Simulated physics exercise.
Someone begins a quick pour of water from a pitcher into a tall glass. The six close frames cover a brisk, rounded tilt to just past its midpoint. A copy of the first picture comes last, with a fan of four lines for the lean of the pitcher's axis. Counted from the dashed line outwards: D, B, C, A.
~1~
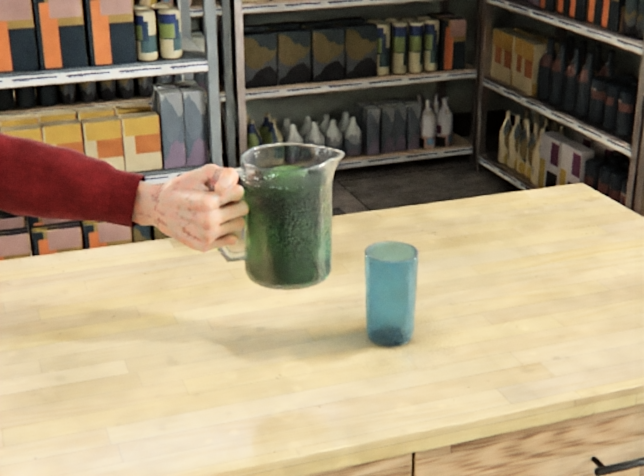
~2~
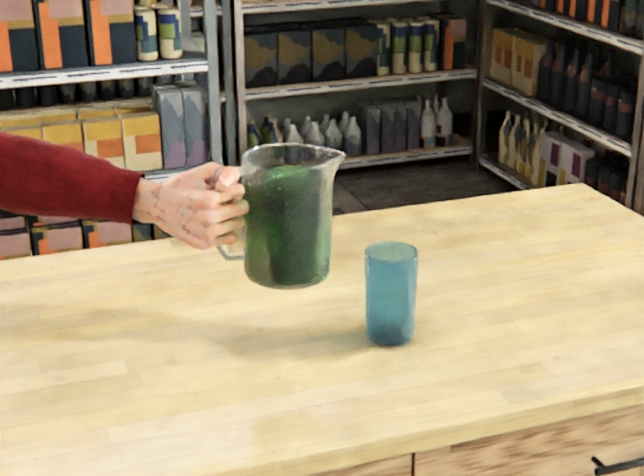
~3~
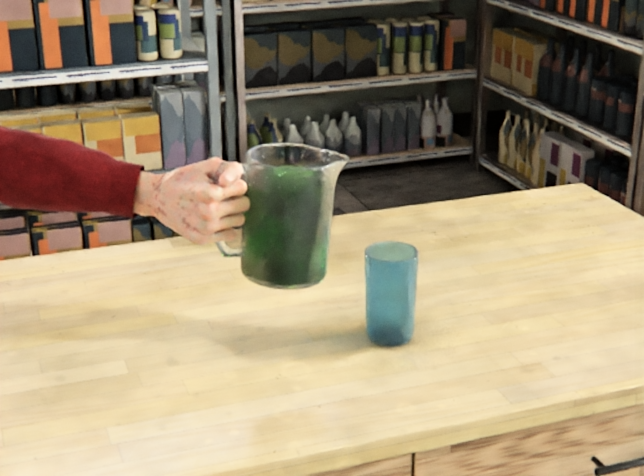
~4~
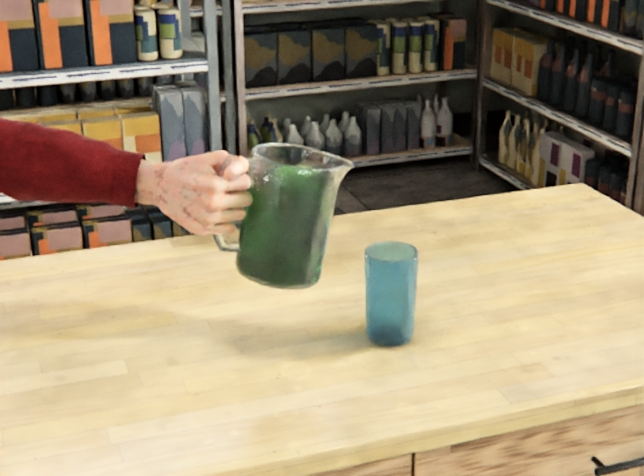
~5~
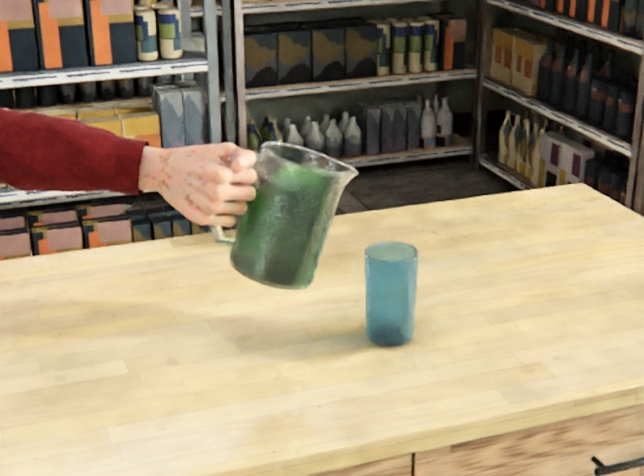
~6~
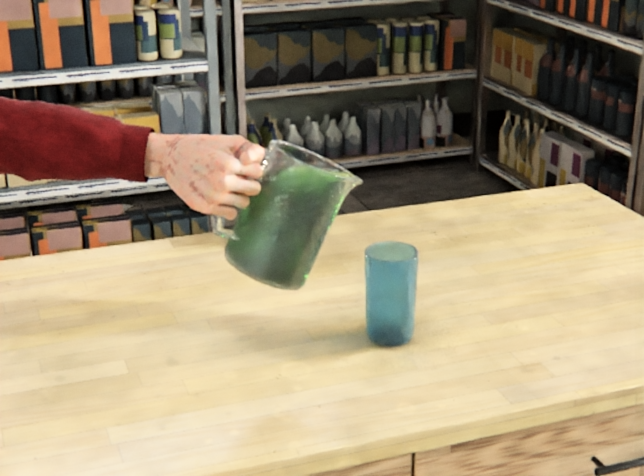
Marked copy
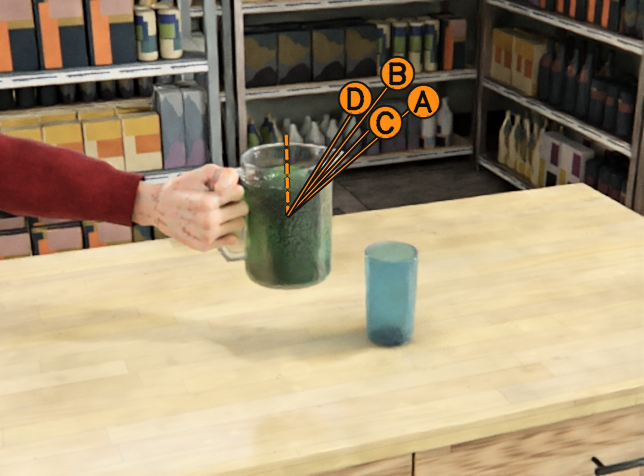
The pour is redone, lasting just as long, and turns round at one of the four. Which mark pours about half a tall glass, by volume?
C works best here.
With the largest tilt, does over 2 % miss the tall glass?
No.
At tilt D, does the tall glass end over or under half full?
Under half.
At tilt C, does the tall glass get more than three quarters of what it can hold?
No, less.
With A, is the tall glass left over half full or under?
Over.
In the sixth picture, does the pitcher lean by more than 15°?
Yes.
On the marked copy, A at (408, 110); B at (387, 87); C at (368, 130); D at (350, 116).
Choosing A, the tall glass ends with about 68 % of what it can hold.
Choosing B, the tall glass ends with about 32 % of what it can hold.
Choosing C, the tall glass ends with about 48 % of what it can hold.
Choosing D, the tall glass ends with about 18 % of what it can hold.
